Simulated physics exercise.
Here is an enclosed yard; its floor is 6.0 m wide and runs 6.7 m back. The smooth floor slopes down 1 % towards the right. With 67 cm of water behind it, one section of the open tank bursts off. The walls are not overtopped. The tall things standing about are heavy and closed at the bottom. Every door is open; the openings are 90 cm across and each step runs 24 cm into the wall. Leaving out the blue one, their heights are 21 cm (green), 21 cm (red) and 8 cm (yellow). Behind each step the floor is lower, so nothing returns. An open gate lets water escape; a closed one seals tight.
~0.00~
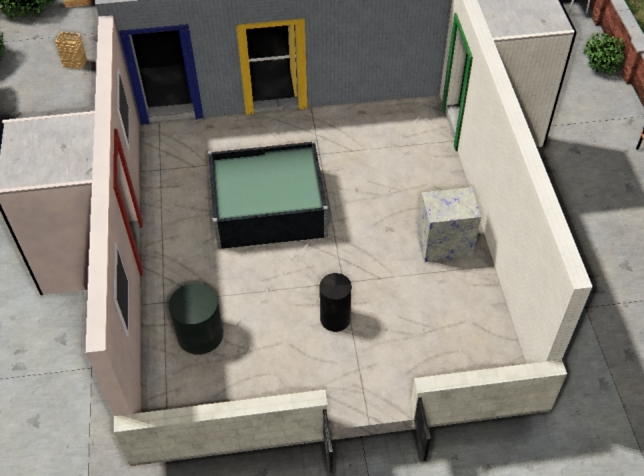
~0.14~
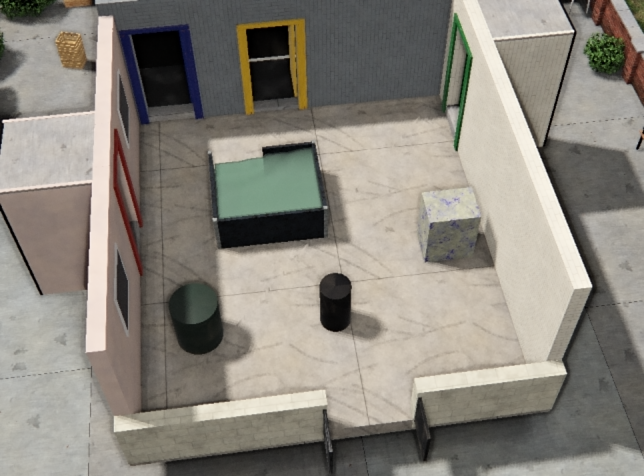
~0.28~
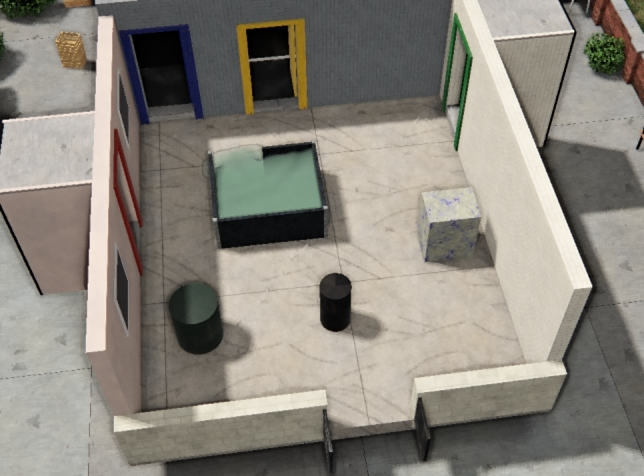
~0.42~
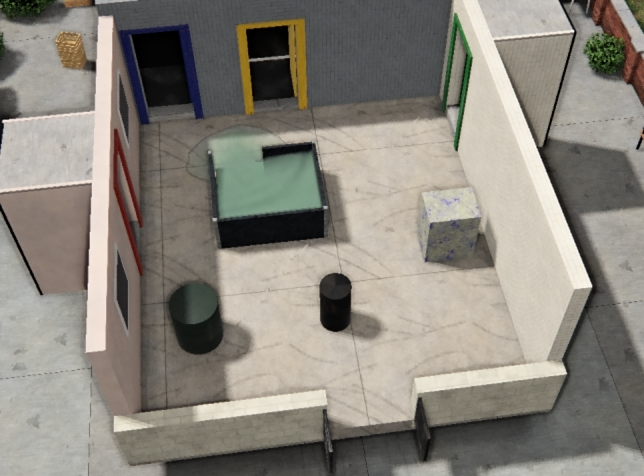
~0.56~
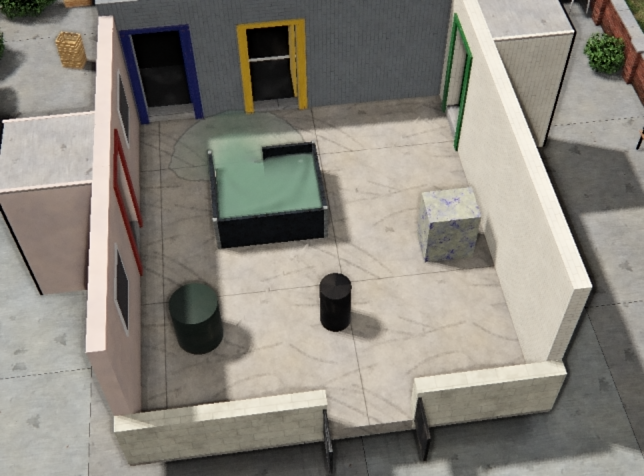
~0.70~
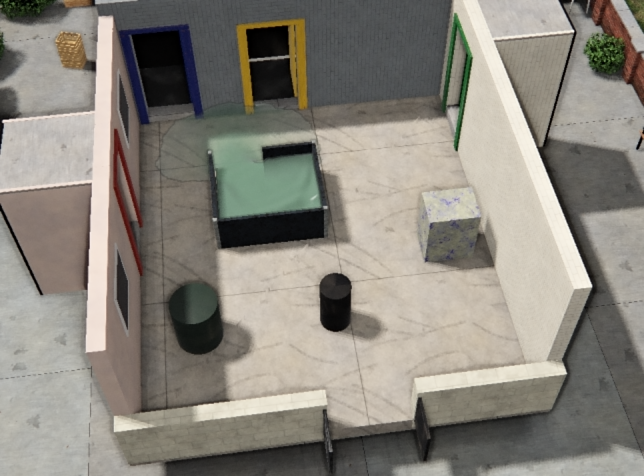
The clip shows a walled yard with open doors and a dark-sided tank of greenish water; part of the tank's far side gives way, and a thin sheet of water spreads across the floor toward the back wall.
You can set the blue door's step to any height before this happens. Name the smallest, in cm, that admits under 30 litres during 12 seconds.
About 22 cm.
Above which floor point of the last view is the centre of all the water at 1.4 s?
Around (249, 177).
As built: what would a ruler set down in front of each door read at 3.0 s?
Depths in cm: Green 14, blue 23, red 4, yellow 16.
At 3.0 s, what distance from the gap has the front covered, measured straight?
About 4.4 m.
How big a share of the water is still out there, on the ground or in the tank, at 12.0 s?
Roughly 84 in a hundred.
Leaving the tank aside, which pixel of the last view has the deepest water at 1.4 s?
At about (140, 124).
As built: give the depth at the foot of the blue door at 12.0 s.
About 4.5 cm.
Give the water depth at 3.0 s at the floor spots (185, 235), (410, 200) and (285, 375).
About 3, 0 and 0 cm.
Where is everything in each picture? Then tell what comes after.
The first frame shows the open tank at (266, 183) is whole and still, 67 cm deep; the blue door at (165, 81) is dry.
In the second frame, water pours out on the far side and has run 0.3 m, to a hidden place; about 10 cm deep outside, 67 cm at the back.
In the third frame, the front is at a hidden place, 0.8 m from the gap on the far side; 0.8 m2 of floor is wet, 67 cm left at the back.
In the fourth frame, the gap is on the far side, the front 1.4 m out at (237, 128); the back of the open tank holds 63 cm.
In the fifth frame, the front is at (259, 113), 1.7 m from the gap on the far side; 3.2 m2 of floor is wet, 56 cm left at the back.
In the sixth frame, the front is at (265, 105), 1.9 m from the gap on the far side; 3.9 m2 of floor is wet, 58 cm left at the back; the blue door at (165, 81), 2.1 m from the gap, is still 0.1 m from the nearest water.
After 1.4 s water covers 15 % of the floor, deepest (48 cm) near (140, 124); 26 cm at the blue door, 3 litres in over its 17 cm step.
After 3.0 s water covers 35 % of the floor, deepest (25 cm) near (149, 123); 23 cm at the blue door, 56 litres in over its 17 cm step.
After 12.0 s water covers 95 % of the floor, deepest (10 cm) near (501, 294); 4 cm at the blue door, 67 litres in over its 17 cm step.
At the blue door as built, the water arrived by 0.8 s and peaked near 31 cm at 1.8 s.
With a step of 19 cm, 50 litres would have come in within the 12 s; with 25.5 cm, 14 litres. So under 30 litres takes about 22 cm.
